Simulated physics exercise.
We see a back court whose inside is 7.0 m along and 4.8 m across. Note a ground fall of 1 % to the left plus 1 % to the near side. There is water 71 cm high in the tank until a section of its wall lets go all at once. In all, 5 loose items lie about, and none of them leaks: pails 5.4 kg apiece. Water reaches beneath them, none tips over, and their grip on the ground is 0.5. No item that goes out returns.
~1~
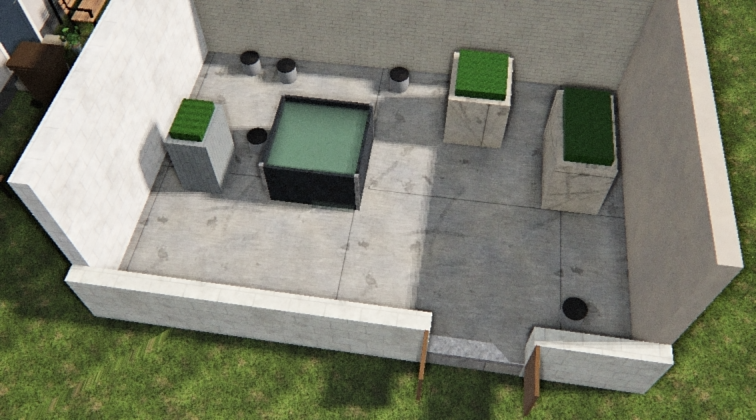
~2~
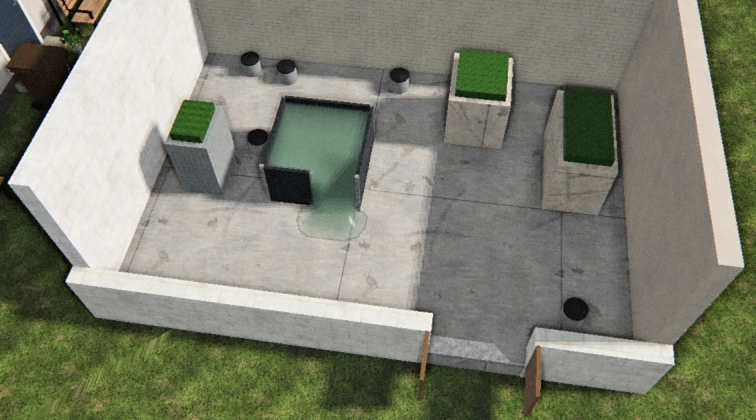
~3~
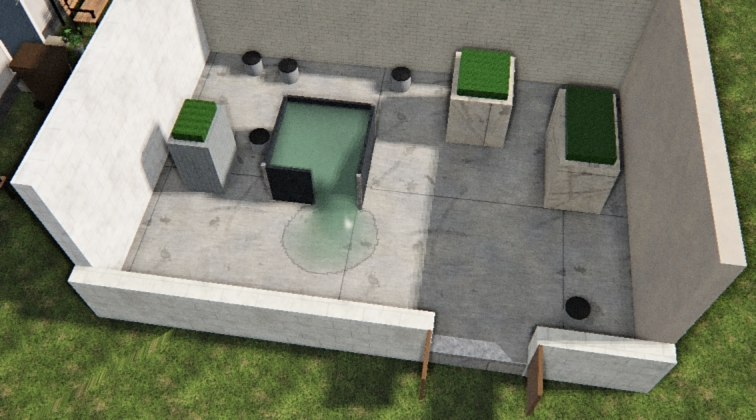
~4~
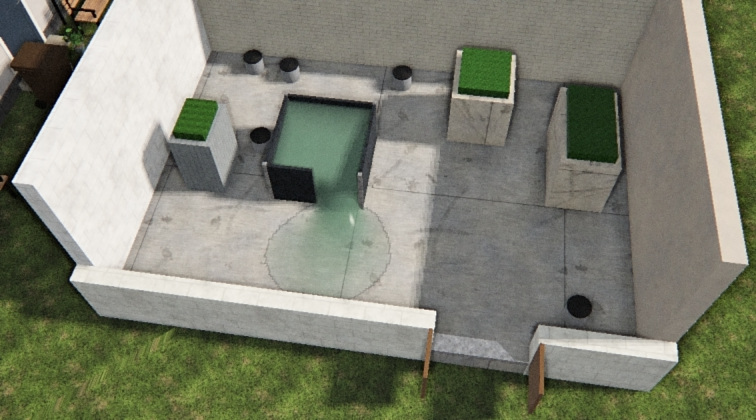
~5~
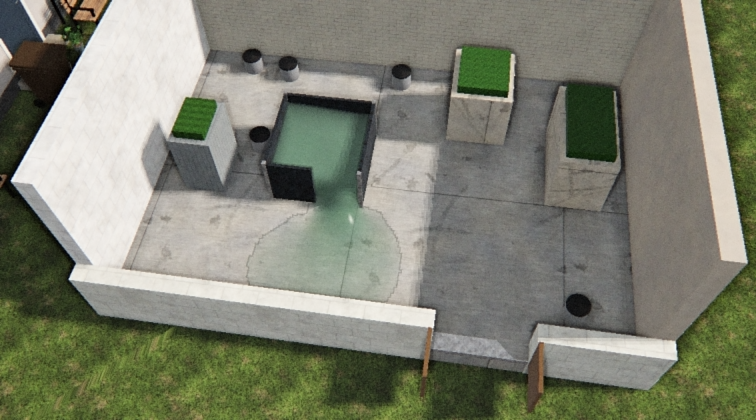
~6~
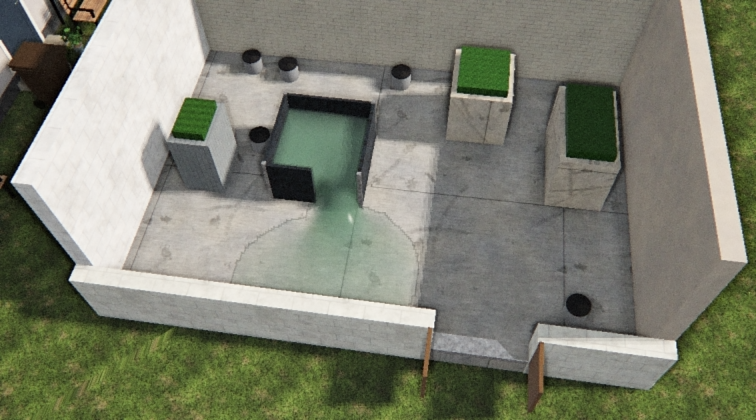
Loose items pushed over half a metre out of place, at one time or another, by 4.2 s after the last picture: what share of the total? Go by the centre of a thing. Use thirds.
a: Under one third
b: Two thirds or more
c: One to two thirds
(a) Under one third.
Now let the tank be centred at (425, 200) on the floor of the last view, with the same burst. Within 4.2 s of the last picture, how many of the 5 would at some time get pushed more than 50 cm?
In that case 0 of them.
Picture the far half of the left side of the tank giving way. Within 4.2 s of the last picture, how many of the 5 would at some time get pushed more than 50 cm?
Result: 4.
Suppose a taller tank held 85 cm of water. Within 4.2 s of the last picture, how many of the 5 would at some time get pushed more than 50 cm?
Count under that change: 1.
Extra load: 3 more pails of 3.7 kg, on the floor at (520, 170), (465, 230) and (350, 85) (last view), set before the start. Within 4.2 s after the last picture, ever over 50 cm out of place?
In turn: Under, under, short of it.
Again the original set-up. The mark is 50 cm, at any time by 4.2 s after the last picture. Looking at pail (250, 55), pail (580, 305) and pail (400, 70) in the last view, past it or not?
Listed in sequence: Lower; higher; lower for the last.
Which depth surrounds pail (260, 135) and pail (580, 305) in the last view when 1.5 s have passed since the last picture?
About 0 and 4 cm.
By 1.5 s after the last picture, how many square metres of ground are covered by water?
Wet area: Approx. 11.0 m2.
Then, 0.4 s after the last picture 0 of 5 are over 50 cm from their spots; 0 afloat.
Then, 1.5 s after the last picture 0 of 5 are over 50 cm from their spots; 0 afloat.
Then, 2.8 s after the last picture 1 of 5 are over 50 cm from their spots; 1 afloat.
Then, 4.2 s after the last picture 1 of 5 are over 50 cm from their spots, and 1 have been at some point; 1 afloat.
